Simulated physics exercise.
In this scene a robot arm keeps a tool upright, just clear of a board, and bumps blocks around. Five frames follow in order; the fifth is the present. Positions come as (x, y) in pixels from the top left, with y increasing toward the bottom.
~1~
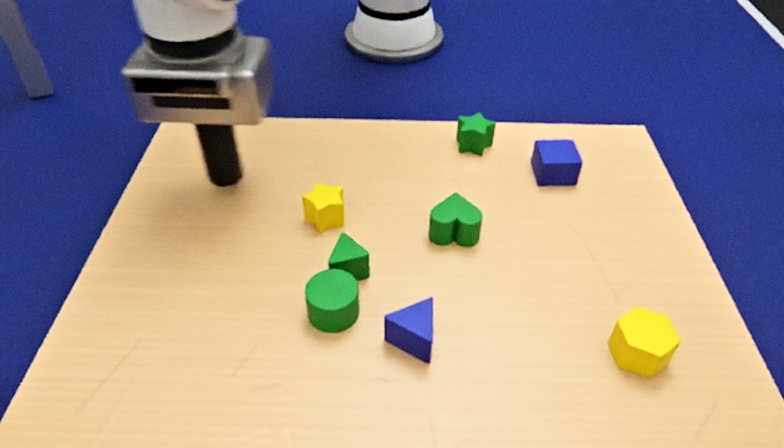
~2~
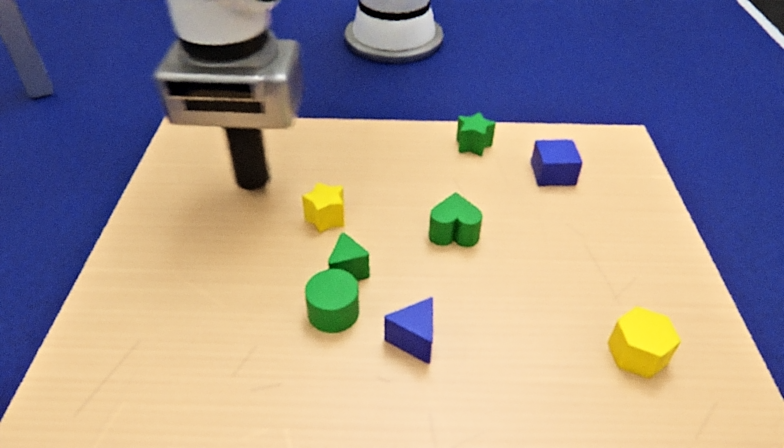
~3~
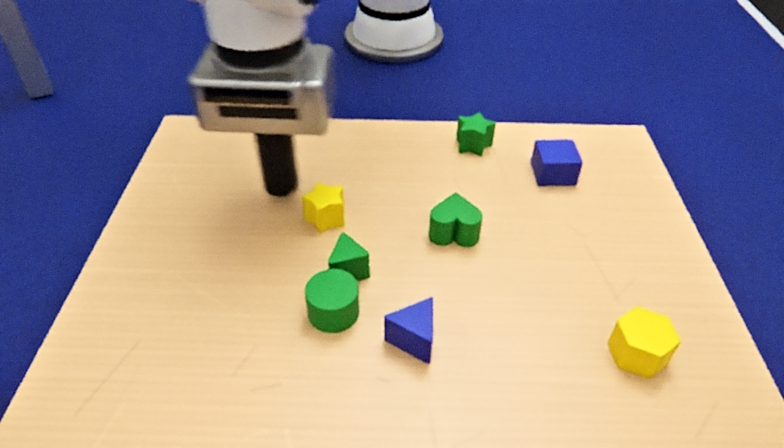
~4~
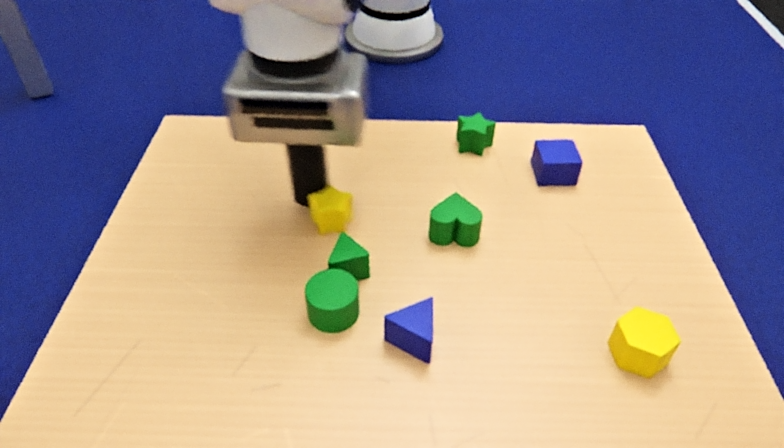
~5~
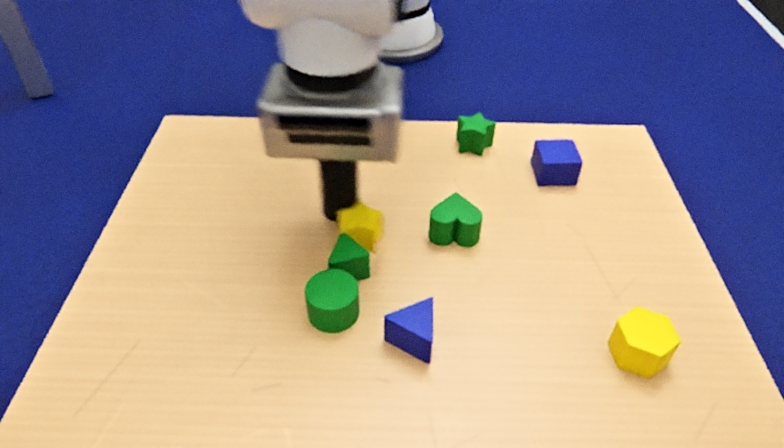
Robot arm with a black tip moving right across a wooden board and pushing a yellow star toward a green triangle.
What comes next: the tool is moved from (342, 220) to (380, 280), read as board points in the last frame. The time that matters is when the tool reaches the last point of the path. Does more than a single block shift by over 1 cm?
The answer is yes.
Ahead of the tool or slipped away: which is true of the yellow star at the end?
As far as I can tell, the yellow star is still leading the way in front of the tool.
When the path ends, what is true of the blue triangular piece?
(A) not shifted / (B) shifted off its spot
My pick is A.
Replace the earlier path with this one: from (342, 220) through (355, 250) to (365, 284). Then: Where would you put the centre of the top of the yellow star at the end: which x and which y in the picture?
Just about (403, 261).
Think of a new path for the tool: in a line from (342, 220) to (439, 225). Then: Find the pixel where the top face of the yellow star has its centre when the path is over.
Its top centre lands on (379, 223).
On the path given first. Halfway along, tool (360, 240); green triangular piece (346, 254); yellow star (386, 245).
At the end, tool (380, 271); green circular block (328, 293); green triangular piece (342, 262), turned 20° clockwise; yellow star (411, 274), turned 20° anticlockwise; blue triangular piece unmoved.
